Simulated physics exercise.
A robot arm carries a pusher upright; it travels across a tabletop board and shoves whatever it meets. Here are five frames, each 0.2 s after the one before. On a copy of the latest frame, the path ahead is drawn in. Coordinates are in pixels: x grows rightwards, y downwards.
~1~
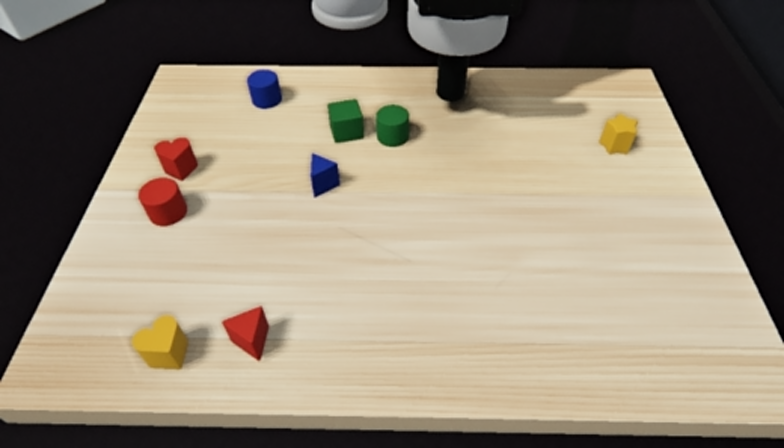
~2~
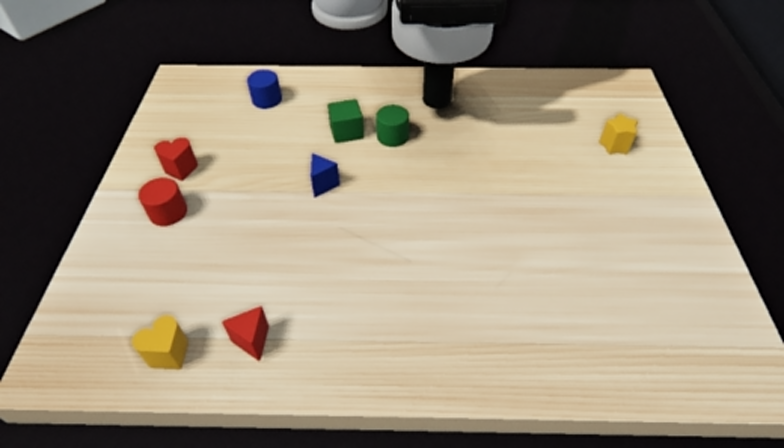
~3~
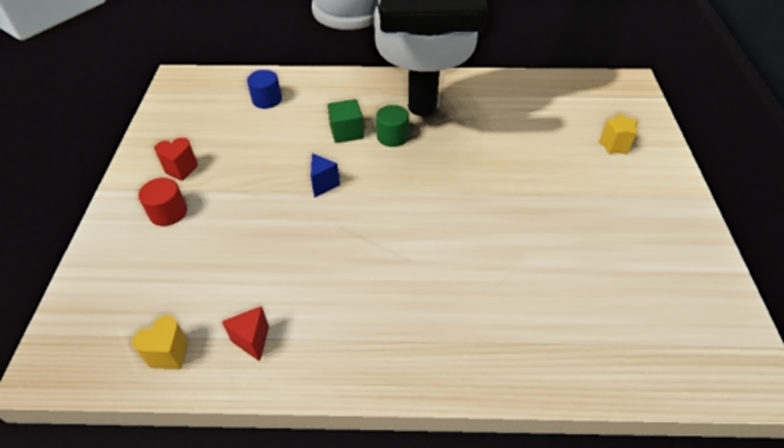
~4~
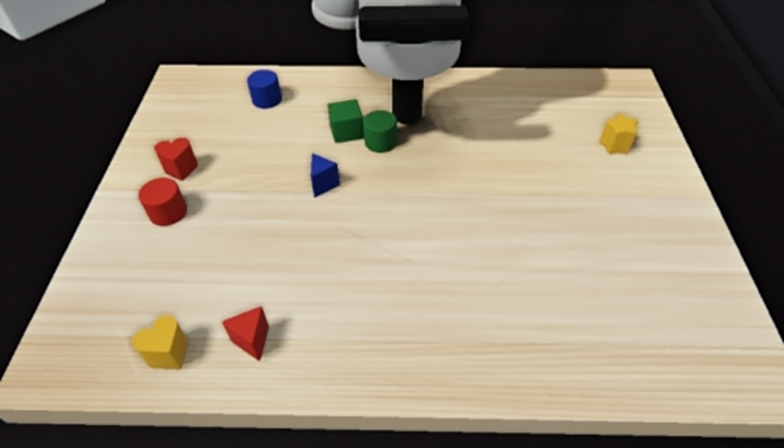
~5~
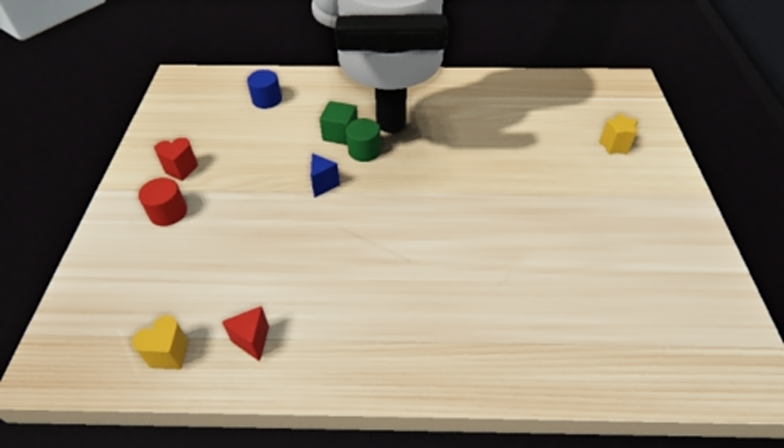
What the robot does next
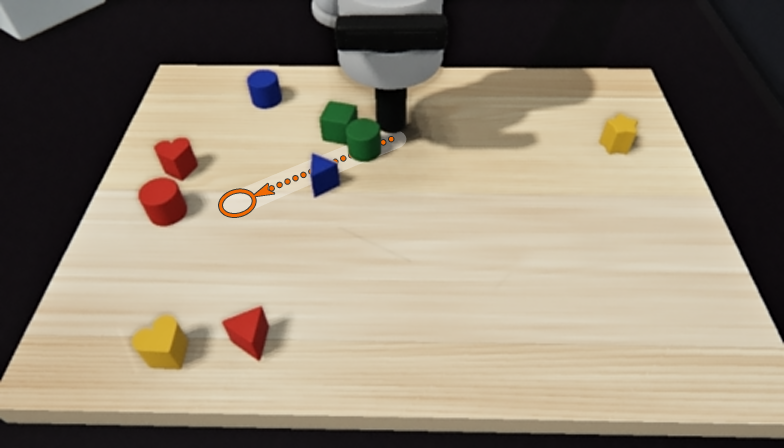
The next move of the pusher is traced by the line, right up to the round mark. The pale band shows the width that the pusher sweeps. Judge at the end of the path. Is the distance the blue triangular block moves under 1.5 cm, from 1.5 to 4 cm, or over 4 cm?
Range: 1.5 to 4 cm.
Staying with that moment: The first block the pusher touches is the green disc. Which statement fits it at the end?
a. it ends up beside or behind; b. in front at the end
b
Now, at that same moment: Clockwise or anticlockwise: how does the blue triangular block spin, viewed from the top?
Looking from above, the answer is counterclockwise.
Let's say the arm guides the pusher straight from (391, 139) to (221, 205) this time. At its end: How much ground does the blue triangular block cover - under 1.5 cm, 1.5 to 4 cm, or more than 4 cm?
Distance: Between 1.5 and 4 cm.
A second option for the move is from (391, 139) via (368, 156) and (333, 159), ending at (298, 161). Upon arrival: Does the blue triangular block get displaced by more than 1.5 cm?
Final answer: No.
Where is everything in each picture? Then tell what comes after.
In the first frame, pusher's lower end (451, 93); red disc (158, 190); blue triangular block (320, 163); green four-sided block (345, 109); green disc (393, 114).
In the second frame, pusher (437, 100); blocks still.
In the third frame, pusher (422, 108); blocks still.
In the fourth frame, pusher (407, 116); green disc (380, 119).
In the fifth frame, pusher (391, 124); red disc (158, 190); blue triangular block (320, 163); green four-sided block (338, 111); green disc (363, 128).
Drawn move, from (391, 139) directly to (237, 203).
What follows on the original path. One third of the way, pusher (342, 143); blue triangular block (311, 170), turned 45° anticlockwise; green four-sided block (335, 112), turned 15° clockwise; green disc (312, 150).
Two thirds of the way, pusher (288, 165); blue triangular block (307, 176), turned 65° anticlockwise; green four-sided block (335, 112), turned 15° clockwise; green disc (258, 175).
At the end, pusher (232, 188); red disc still; blue triangular block (307, 176), turned 65° anticlockwise; green four-sided block (335, 112), turned 15° clockwise; green disc (208, 205).
